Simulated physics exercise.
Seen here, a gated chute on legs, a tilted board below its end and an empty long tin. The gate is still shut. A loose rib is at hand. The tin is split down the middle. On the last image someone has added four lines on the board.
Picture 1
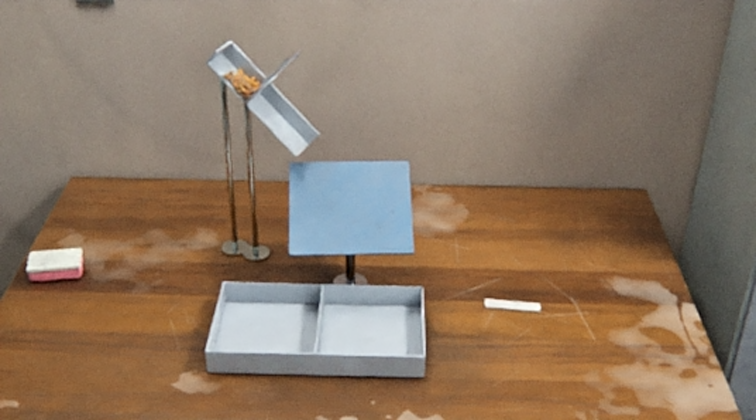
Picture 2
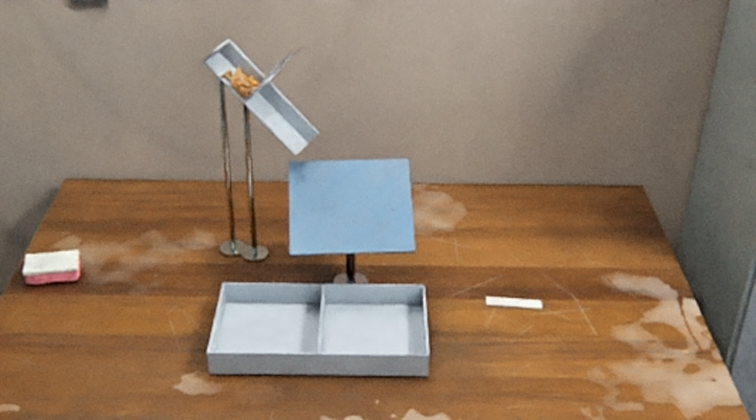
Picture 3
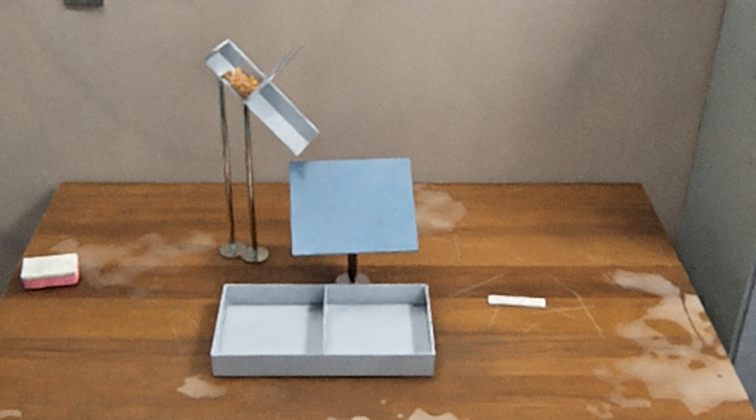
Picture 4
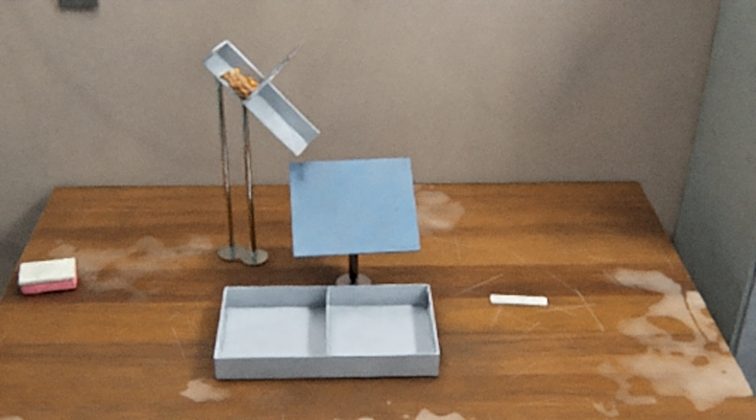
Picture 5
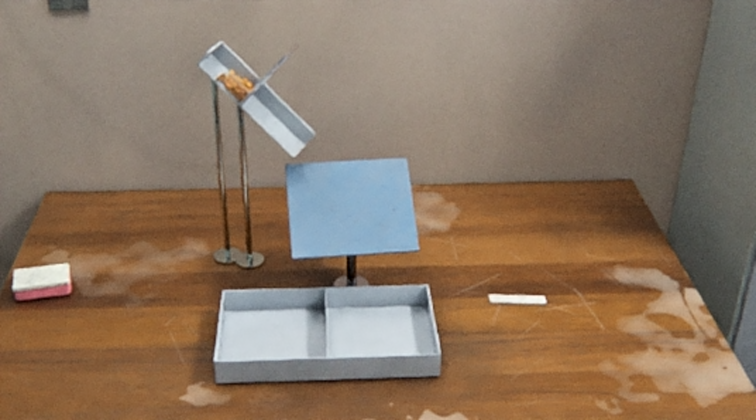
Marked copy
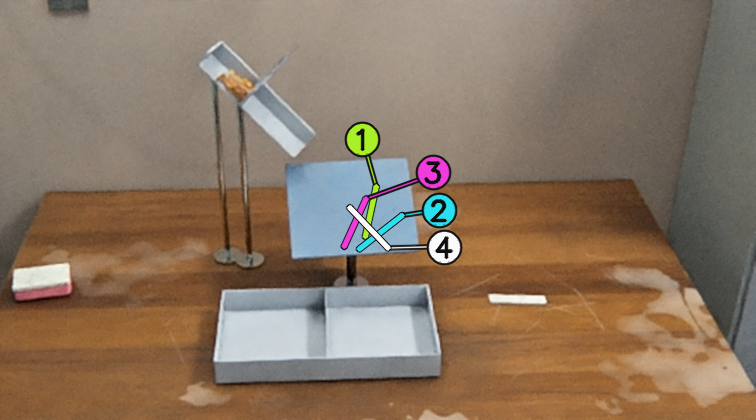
The video shows a raised, sloping chute holding orange-brown pieces behind a closed gate, above a tilted blue board and an empty two-compartment tin on a wooden table; the objects stay still while the view shifts very slightly.
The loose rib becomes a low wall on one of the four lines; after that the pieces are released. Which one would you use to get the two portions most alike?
Take 3.
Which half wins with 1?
Right.
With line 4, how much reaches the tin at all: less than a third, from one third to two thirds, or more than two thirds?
More than two thirds.
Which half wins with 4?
More lands on the right.
On the marked copy, line 1 from (376, 186) to (365, 236); line 2 from (402, 215) to (359, 249); line 3 from (365, 198) to (344, 246); line 4 from (349, 207) to (388, 247).
For line 1, of what is caught, a stray few in the left half, nearly all in the right.
For line 2, of what is caught, a stray few in the left half, nearly all in the right.
For line 3, of what is caught, about two thirds in the left half, about a third in the right.
For line 4, of what is caught, none in the left half, all in the right.
